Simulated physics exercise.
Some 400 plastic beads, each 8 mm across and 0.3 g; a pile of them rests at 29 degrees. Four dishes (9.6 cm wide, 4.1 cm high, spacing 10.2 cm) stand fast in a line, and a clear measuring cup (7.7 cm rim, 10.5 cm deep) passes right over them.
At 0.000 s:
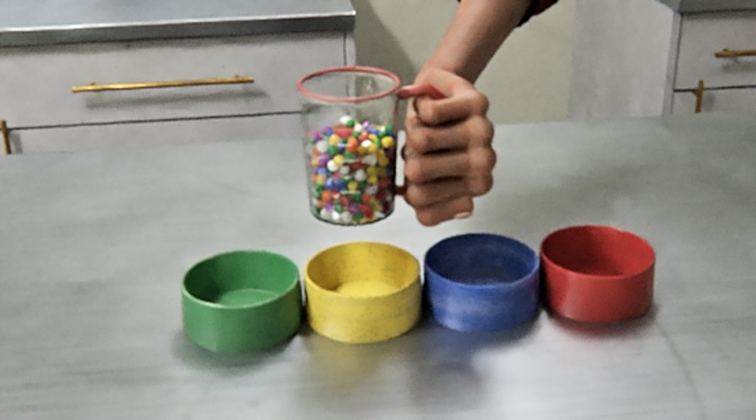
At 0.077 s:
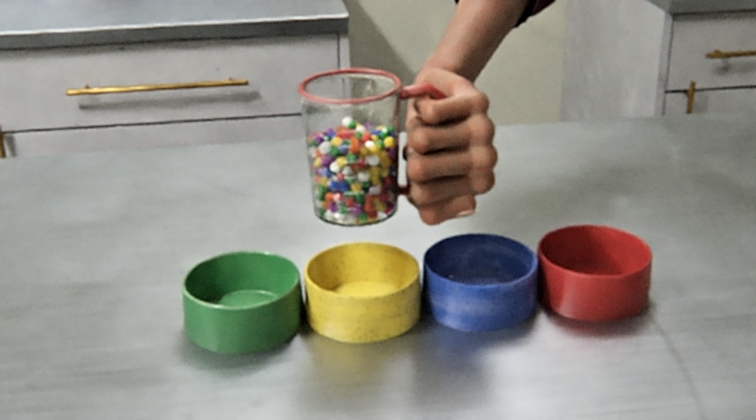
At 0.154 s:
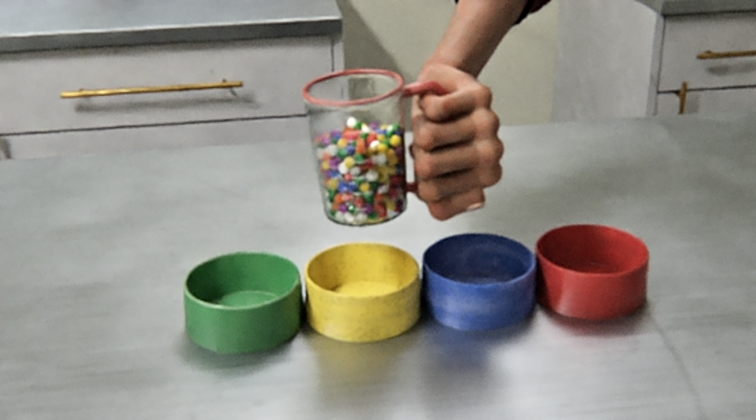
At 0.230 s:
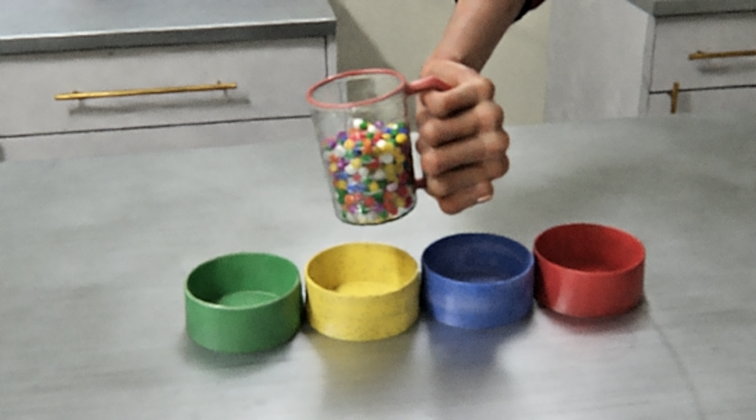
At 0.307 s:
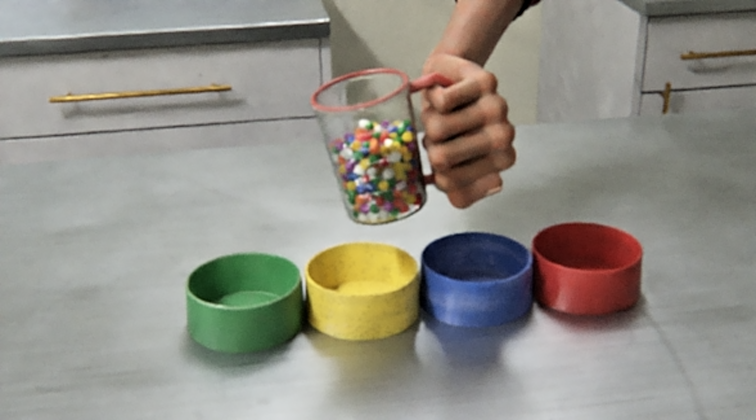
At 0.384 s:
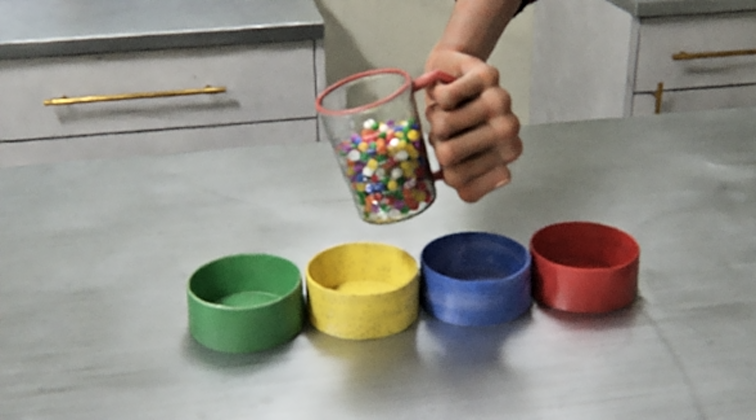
On a grey tabletop in front of pale drawers, a hand holds a clear measuring cup of multicoloured beads above a row of green, yellow, blue and red dishes. The cup starts upright, then gradually tilts to the left as the hand shifts it slightly right, the beads staying inside.
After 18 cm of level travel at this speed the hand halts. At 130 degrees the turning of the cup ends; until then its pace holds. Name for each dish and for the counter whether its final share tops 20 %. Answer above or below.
Red dish: Below; blue dish: Above; green dish: Below; yellow dish: Below; on the counter: Below.
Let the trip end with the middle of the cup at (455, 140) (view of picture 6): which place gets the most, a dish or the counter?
The winner: Yellow.
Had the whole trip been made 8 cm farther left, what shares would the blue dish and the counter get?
In that case blue 0, counter 0.
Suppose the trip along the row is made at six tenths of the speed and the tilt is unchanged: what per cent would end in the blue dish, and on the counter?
Blue 30, counter 10.
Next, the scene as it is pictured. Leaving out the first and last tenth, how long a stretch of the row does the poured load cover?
Roughly 6 cm.
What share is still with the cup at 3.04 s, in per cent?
About 0 per cent.
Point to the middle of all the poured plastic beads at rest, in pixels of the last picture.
Near (474, 272).
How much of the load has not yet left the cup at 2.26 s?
About 90 per cent.
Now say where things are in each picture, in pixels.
In the first frame, cup at (351, 147), tilt 0 degrees, lip at (299, 87), moved 0.0 cm; middle of the pieces at (355, 165); green dish at (241, 277); yellow dish at (362, 268); blue dish at (481, 259); red dish at (597, 251).
In the second frame, cup at (353, 148), tilt 1 degrees, lip at (301, 90), moved 0.2 cm; middle of the pieces at (357, 166).
In the third frame, cup at (360, 149), tilt 4 degrees, lip at (305, 94), moved 0.7 cm; middle of the pieces at (365, 166).
In the fourth frame, cup at (366, 149), tilt 8 degrees, lip at (308, 98), moved 1.3 cm; middle of the pieces at (373, 166).
In the fifth frame, cup at (374, 149), tilt 12 degrees, lip at (313, 102), moved 1.9 cm; middle of the pieces at (381, 165).
In the sixth frame, cup at (381, 149), tilt 15 degrees, lip at (318, 107), moved 2.5 cm; middle of the pieces at (389, 164); green dish at (245, 280); yellow dish at (362, 268); blue dish at (475, 256); red dish at (584, 245). The cup turns about 45 degrees a second and travels 8 cm a second.
After 1.51 s, tilt 68 degrees; cup holds 100 %.
Then, at 2.26 s, tilt 103 degrees; cup holds 90 %, blue 10 %.
After 3.04 s, tilt 130 degrees; cup holds 0 %, blue 100 %.
At rest (3.4 s), red 0 %, blue 100 %, green 0 %, yellow 0 %, counter 0 %.
